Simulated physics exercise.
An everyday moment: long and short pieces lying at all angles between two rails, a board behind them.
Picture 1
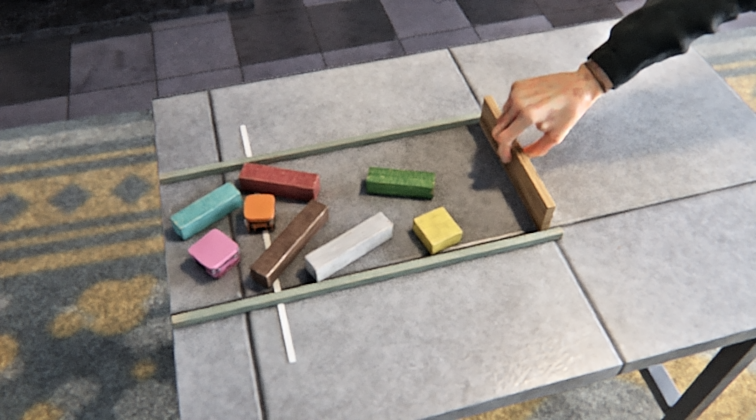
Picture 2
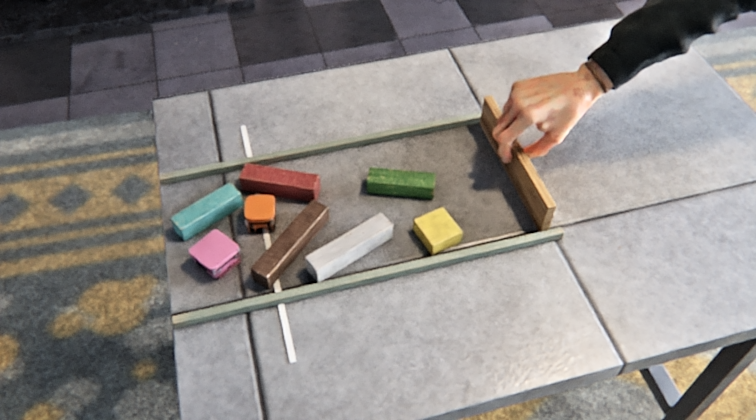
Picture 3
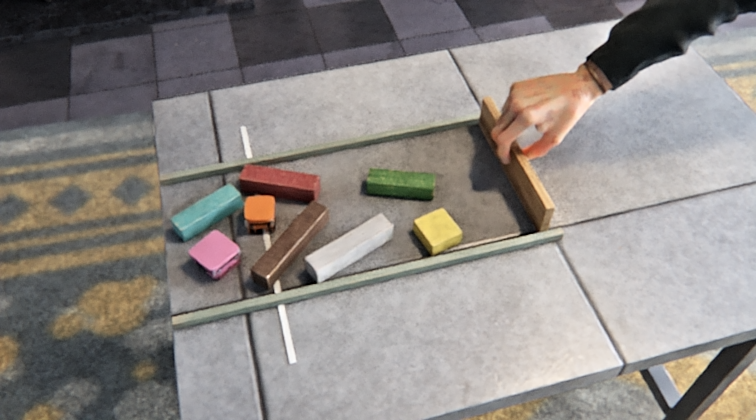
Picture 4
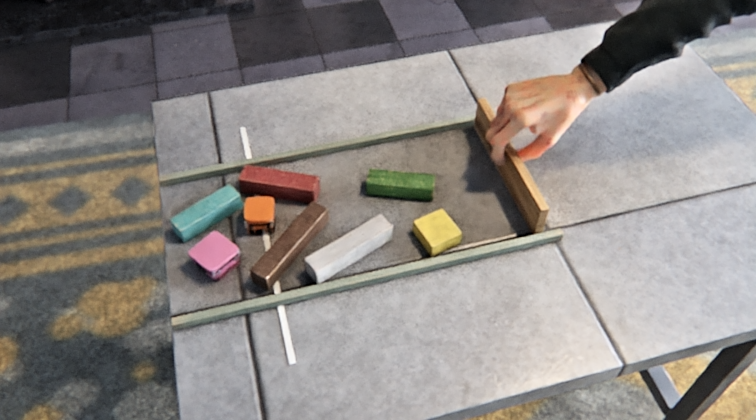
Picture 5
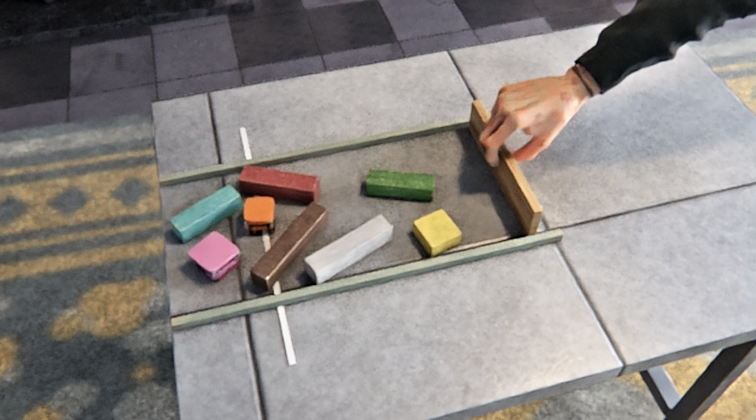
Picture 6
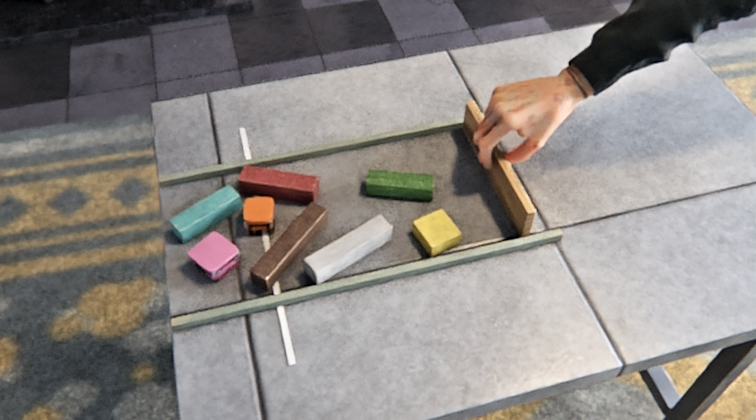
On a grey tiled table above a patterned carpet, seen from above at an angle, two pale green rails run across the top. Between them lie turquoise, red, brown, white and green bars, with pink, orange and yellow blocks and a white strip at left. A dark-sleeved hand slides the wooden board at right slightly leftward, while the pieces and the view stay practically still.
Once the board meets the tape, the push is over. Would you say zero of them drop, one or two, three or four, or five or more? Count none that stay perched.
Watch it: Nothing goes plunging down.
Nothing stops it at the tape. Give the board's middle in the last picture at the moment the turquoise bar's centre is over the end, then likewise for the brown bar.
The middle is at (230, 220) when it's the turquoise bar, and at (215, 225) when it's the brown bar.
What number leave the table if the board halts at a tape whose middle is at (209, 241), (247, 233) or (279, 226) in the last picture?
The counts: 5, 0 and 0.
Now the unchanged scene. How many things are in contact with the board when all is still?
2 in contact.
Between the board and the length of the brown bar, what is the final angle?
The angle comes out near 65 degrees.
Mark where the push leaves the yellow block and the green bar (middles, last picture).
The first near (254, 271), the second near (243, 198).
Soon after, none off yet; turquoise bar at rest near (207, 214); pink case at rest near (215, 257); orange case at rest near (260, 216).
Then, none off yet; turquoise bar moved a little near (197, 221); pink case at rest near (213, 257); orange case at rest near (260, 216).
At rest, the number that fall off is zero.
